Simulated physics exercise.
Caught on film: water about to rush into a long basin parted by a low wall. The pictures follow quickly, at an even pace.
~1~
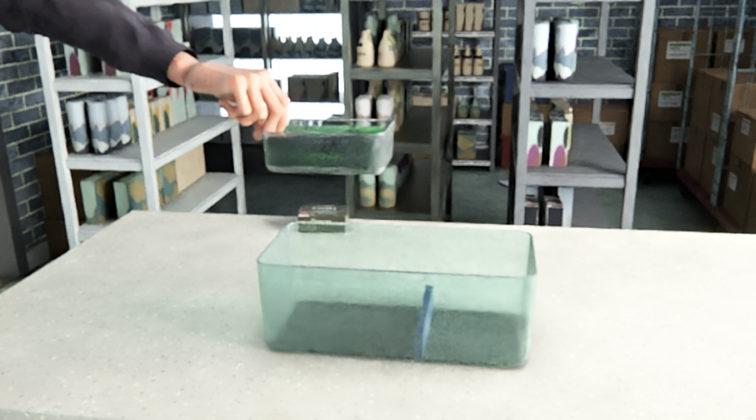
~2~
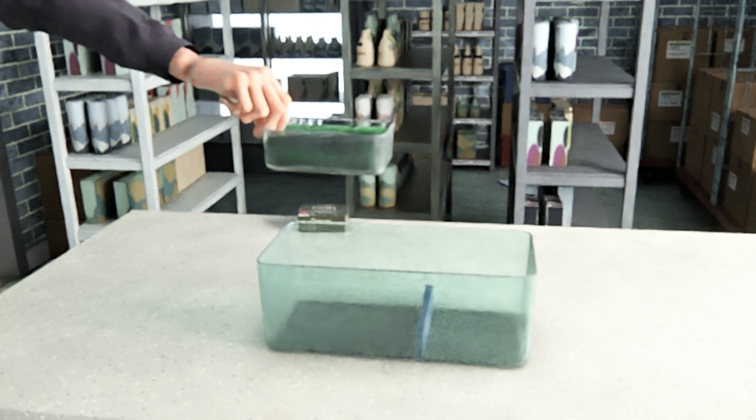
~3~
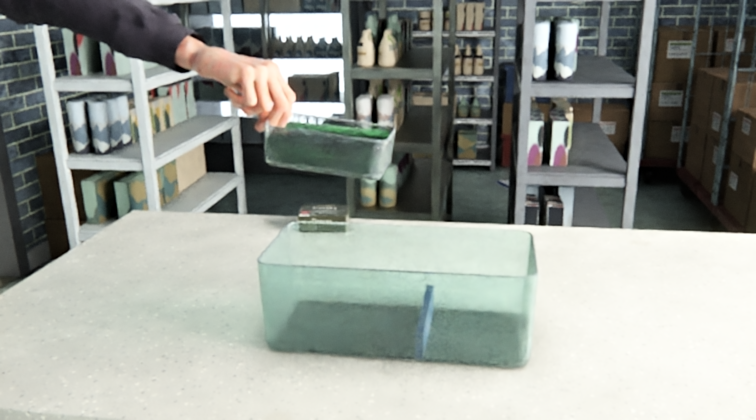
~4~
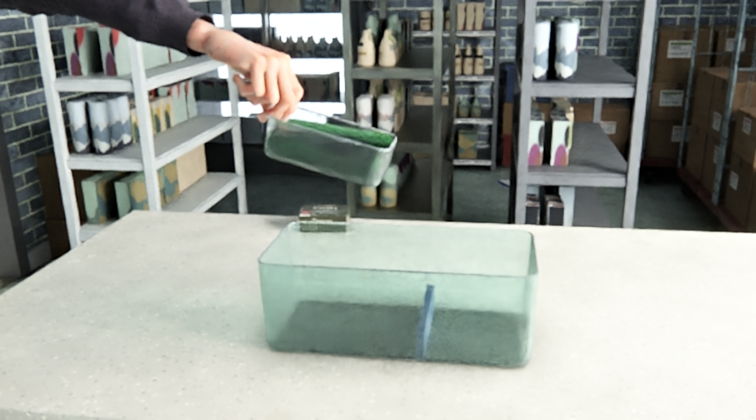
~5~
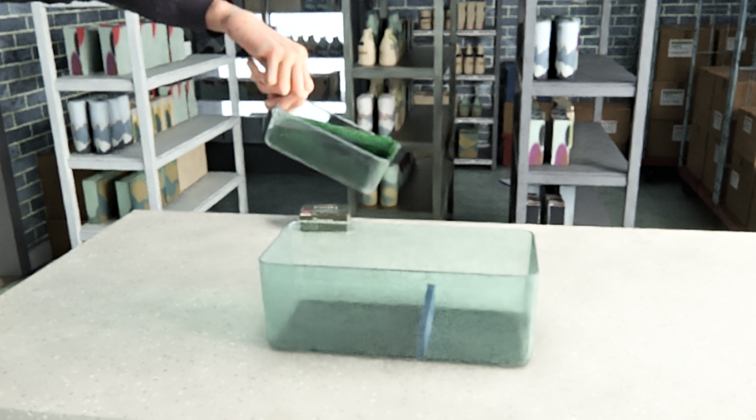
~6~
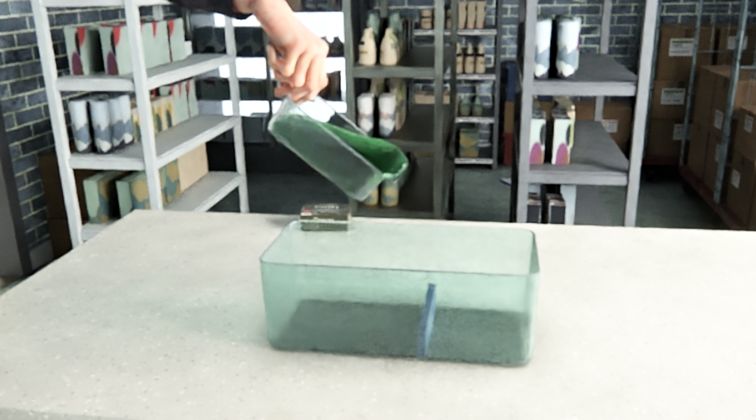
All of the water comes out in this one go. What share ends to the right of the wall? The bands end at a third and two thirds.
The share right of the wall is from a third to two thirds.
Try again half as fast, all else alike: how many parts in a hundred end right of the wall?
Close to 70 per cent.
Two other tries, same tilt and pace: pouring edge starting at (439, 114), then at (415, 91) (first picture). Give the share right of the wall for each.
Roughly 70 per cent, and 70 per cent.
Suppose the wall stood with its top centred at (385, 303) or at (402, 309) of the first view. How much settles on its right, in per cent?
Near 80 % and 75 %.
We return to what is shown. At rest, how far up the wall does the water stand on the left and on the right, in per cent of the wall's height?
Some 20 per cent left and 40 right.
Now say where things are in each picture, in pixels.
In the first picture, it leans 0°; its right rim is at (389, 129); the water meets the walls at (274, 131) and (388, 133); the long basin's rim runs from (273, 242) to (534, 254); the wall's top is at (425, 309).
In the second picture, it leans 2°; its right rim is at (389, 130); the water meets the walls at (275, 130) and (389, 134).
In the third picture, it leans 7°; its right rim is at (391, 136); the water meets the walls at (276, 127) and (390, 136).
In the fourth picture, it leans 15°; its right rim is at (392, 145); the water meets the walls at (277, 125) and (392, 139).
In the fifth picture, it leans 26°; its right rim is at (392, 155); the water meets the walls at (279, 122) and (382, 143); 5 per cent is over the edge.
In the sixth picture, it leans 39°; its right rim is at (389, 168); the water meets the walls at (280, 117) and (370, 144); 14 per cent is over the edge.
A moment on, the oblong tub is tipped right over and 6 per cent is still to pour, 27 is left of the wall and 52 right of it.
Next, the oblong tub is tipped right over and 0 per cent is still to pour, 34 is left of the wall and 60 right of it.
Then the oblong tub is tipped right over and 0 per cent is still to pour, 41 is left of the wall and 58 right of it.
Later the oblong tub is tipped right over and 0 per cent is still to pour, 42 is left of the wall and 57 right of it.
At rest 42 per cent lies left of the wall, 57 right of it and 1 outside.
